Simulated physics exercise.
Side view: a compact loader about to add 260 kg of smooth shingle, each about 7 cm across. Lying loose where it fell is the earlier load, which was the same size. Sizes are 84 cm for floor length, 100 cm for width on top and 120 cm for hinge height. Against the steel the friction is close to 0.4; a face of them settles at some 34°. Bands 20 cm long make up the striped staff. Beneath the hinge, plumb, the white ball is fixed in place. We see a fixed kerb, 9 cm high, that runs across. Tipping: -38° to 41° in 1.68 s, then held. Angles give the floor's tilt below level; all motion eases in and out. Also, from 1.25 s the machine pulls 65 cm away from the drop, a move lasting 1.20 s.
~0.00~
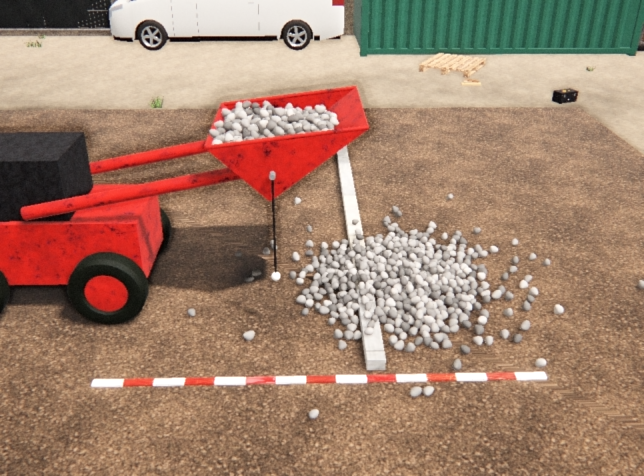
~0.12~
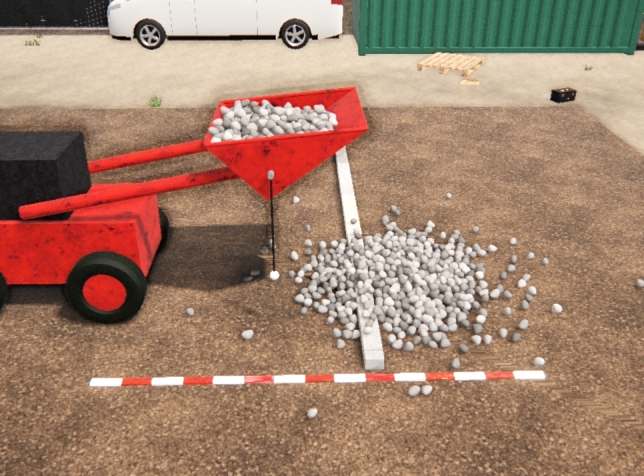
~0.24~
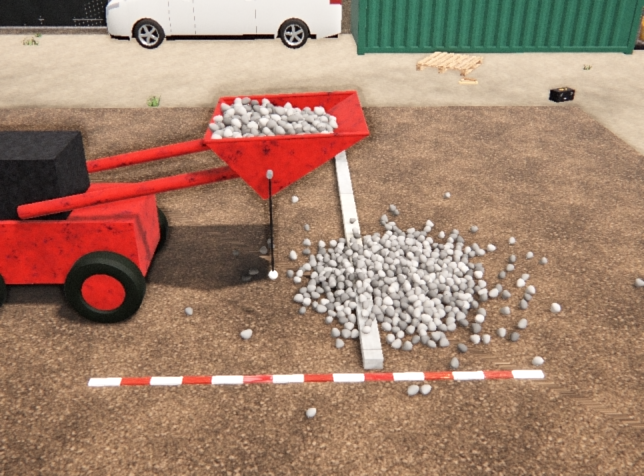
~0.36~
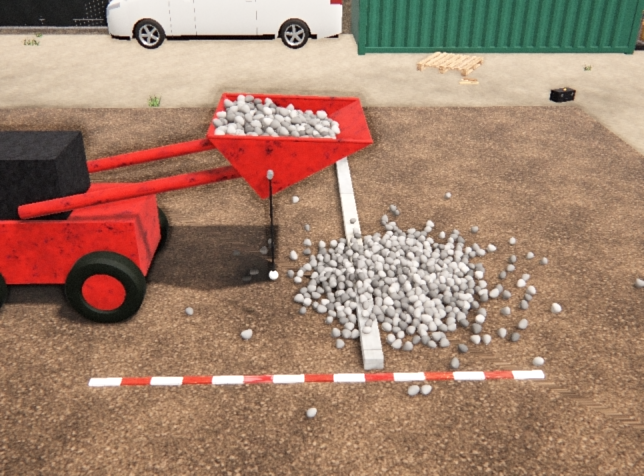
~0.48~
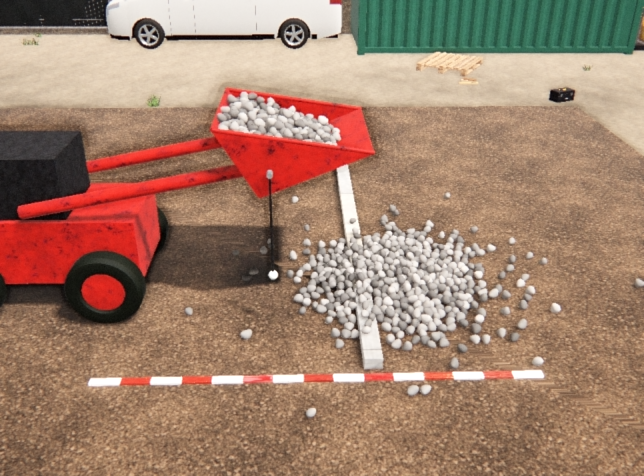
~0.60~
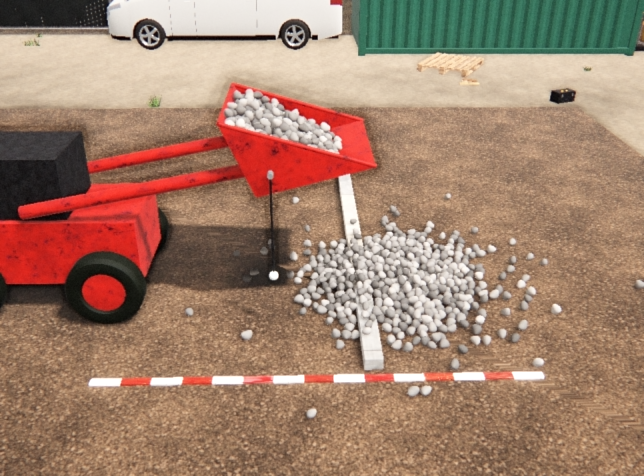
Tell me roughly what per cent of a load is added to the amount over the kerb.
Roughly 41 per cent of a load is added.
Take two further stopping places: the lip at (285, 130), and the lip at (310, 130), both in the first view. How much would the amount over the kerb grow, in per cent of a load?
0 %, then 5 %.
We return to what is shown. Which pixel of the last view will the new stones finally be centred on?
Middle: Approx. (352, 273) px.
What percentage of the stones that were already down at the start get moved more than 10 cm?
Roughly 10 per cent of them.
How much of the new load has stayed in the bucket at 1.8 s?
Around 10 per cent of the load is still inside.
After 1.3 s the floor is at 29°; in per cent of one load, 97 in the bucket, 31 on this side of the kerb, 73 over the kerb; the foremost stones are at (543, 272).
After 1.8 s the floor is at 41°; in per cent of one load, 10 in the bucket, 86 on this side of the kerb, 104 over the kerb; the foremost stones are at (543, 272).
After 2.9 s the floor is at 41°; in per cent of one load, 0 in the bucket, 87 on this side of the kerb, 114 over the kerb; the foremost stones are at (543, 272).
After 5.3 s the floor is at 41°; in per cent of one load, 0 in the bucket, 87 on this side of the kerb, 114 over the kerb; the foremost stones are at (543, 272). Net gain over the kerb, 41.
